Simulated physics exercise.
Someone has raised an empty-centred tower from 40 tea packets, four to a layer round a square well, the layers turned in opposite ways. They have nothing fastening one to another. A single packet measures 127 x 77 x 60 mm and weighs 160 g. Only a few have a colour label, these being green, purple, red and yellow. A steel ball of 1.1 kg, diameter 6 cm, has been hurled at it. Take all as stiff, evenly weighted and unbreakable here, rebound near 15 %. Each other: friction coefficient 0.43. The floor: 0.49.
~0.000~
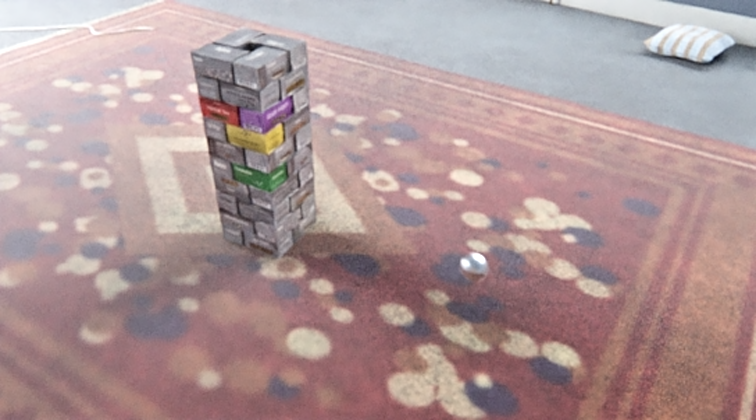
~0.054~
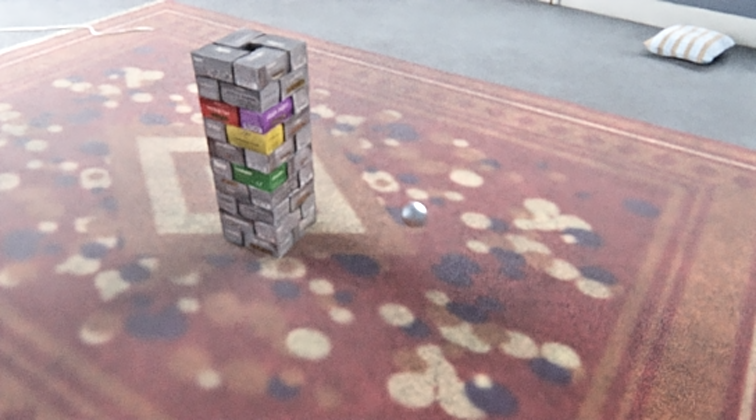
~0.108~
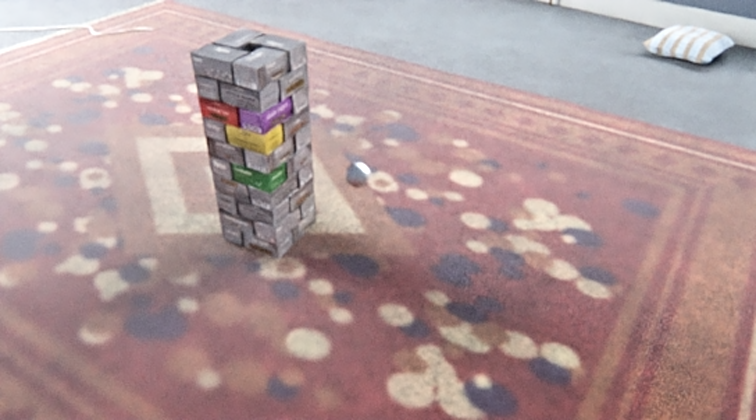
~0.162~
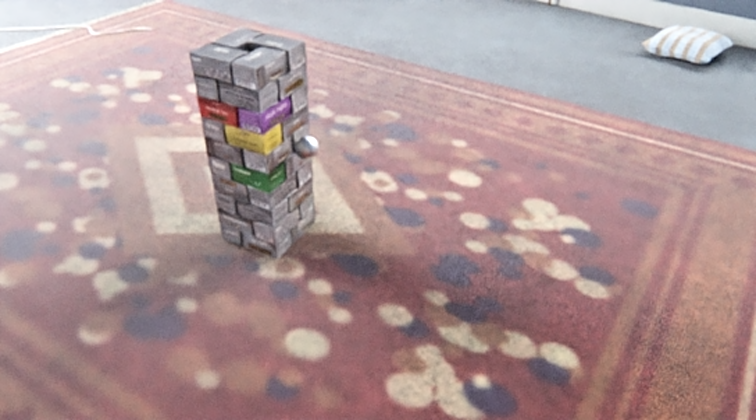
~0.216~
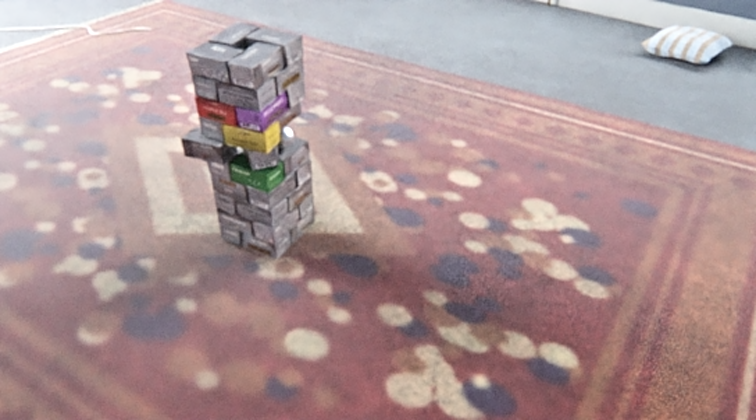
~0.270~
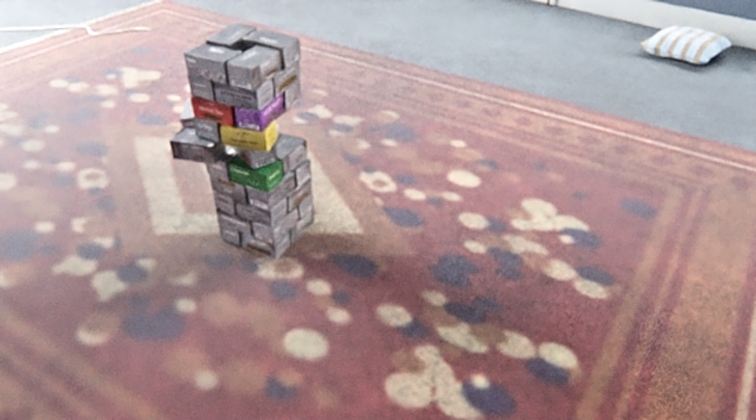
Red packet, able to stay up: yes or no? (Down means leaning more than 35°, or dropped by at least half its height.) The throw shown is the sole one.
No.
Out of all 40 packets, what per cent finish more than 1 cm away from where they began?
Fraction: 50 %.
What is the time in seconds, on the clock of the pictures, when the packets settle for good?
Somewhere near 1.5 seconds.
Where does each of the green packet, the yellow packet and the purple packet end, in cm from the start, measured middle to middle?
Start to finish, close to green 0, yellow 2, purple 50 centimetres.
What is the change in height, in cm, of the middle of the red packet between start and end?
Lower by close to 41 cm.
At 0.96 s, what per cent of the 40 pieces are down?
45 per cent at that moment.
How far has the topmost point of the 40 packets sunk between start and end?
18 cm.
After 0.56 s, ball still moving; 10 of the 40 packets down; red packet 10° from how it stood; purple packet 14° from how it stood.
After 0.96 s, ball still moving; 18 of the 40 packets down; red packet 25° from how it stood, 9 cm lower; purple packet on its side.
In the end (1.9 s), ball rolling away; 18 of the 40 packets down; red packet on its side; purple packet upside down; green packet unmoved. From the last view, middles, red packet near (165, 205), purple packet near (365, 223).
